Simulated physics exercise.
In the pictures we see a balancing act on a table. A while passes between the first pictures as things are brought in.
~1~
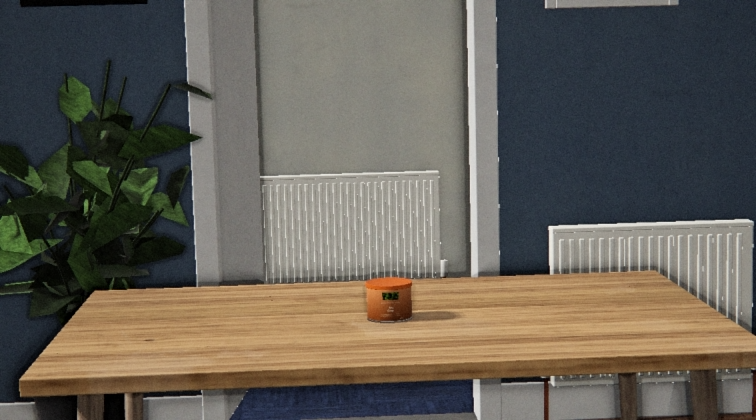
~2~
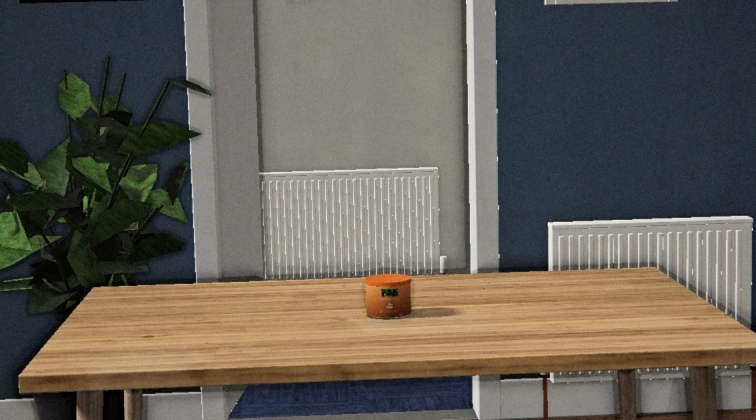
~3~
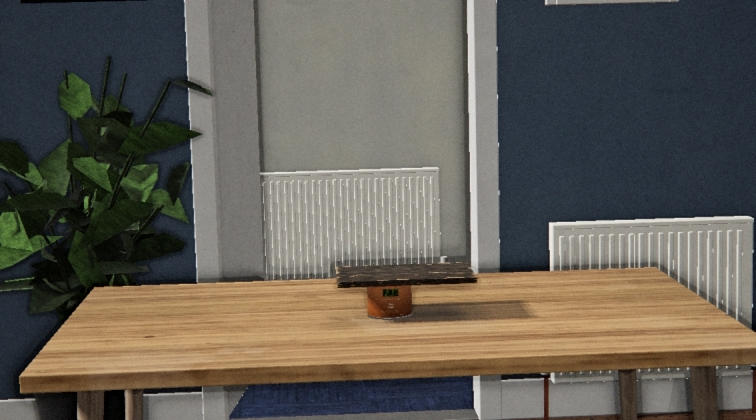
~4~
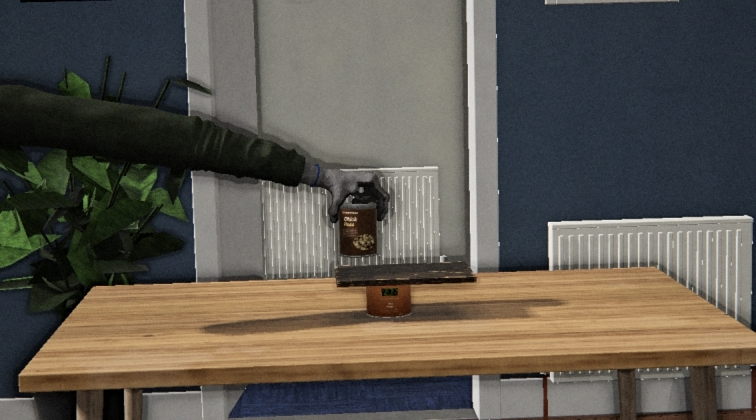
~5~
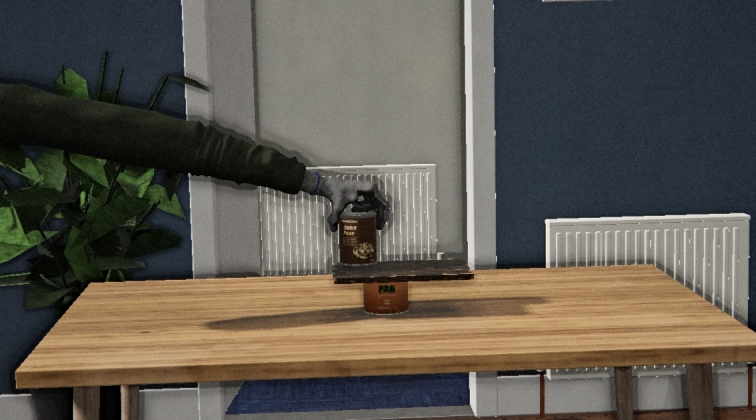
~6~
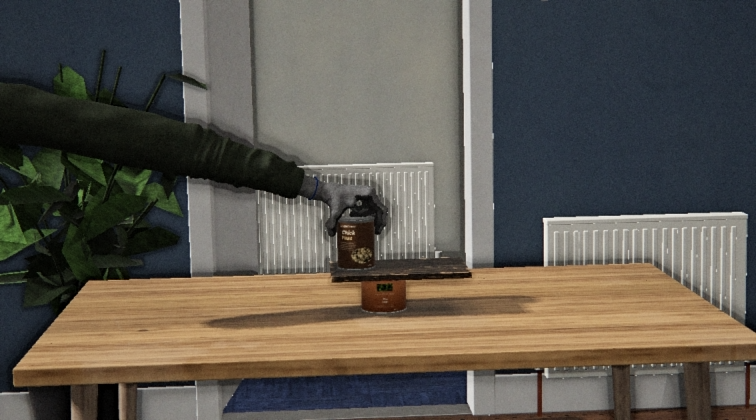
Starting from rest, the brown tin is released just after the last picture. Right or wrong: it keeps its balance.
Right.
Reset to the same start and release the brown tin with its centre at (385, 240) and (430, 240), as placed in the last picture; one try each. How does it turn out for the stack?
Well, the first time it stays put, and the second time it goes over.
Then, 0.80 s past the last view, nothing moves.
Then, 1.80 s past the last view, brown tin resting near (356, 244).
Finally, all 3 still in place. Final places as the last picture's camera would see them, brown tin near (356, 244). The stack stays up.
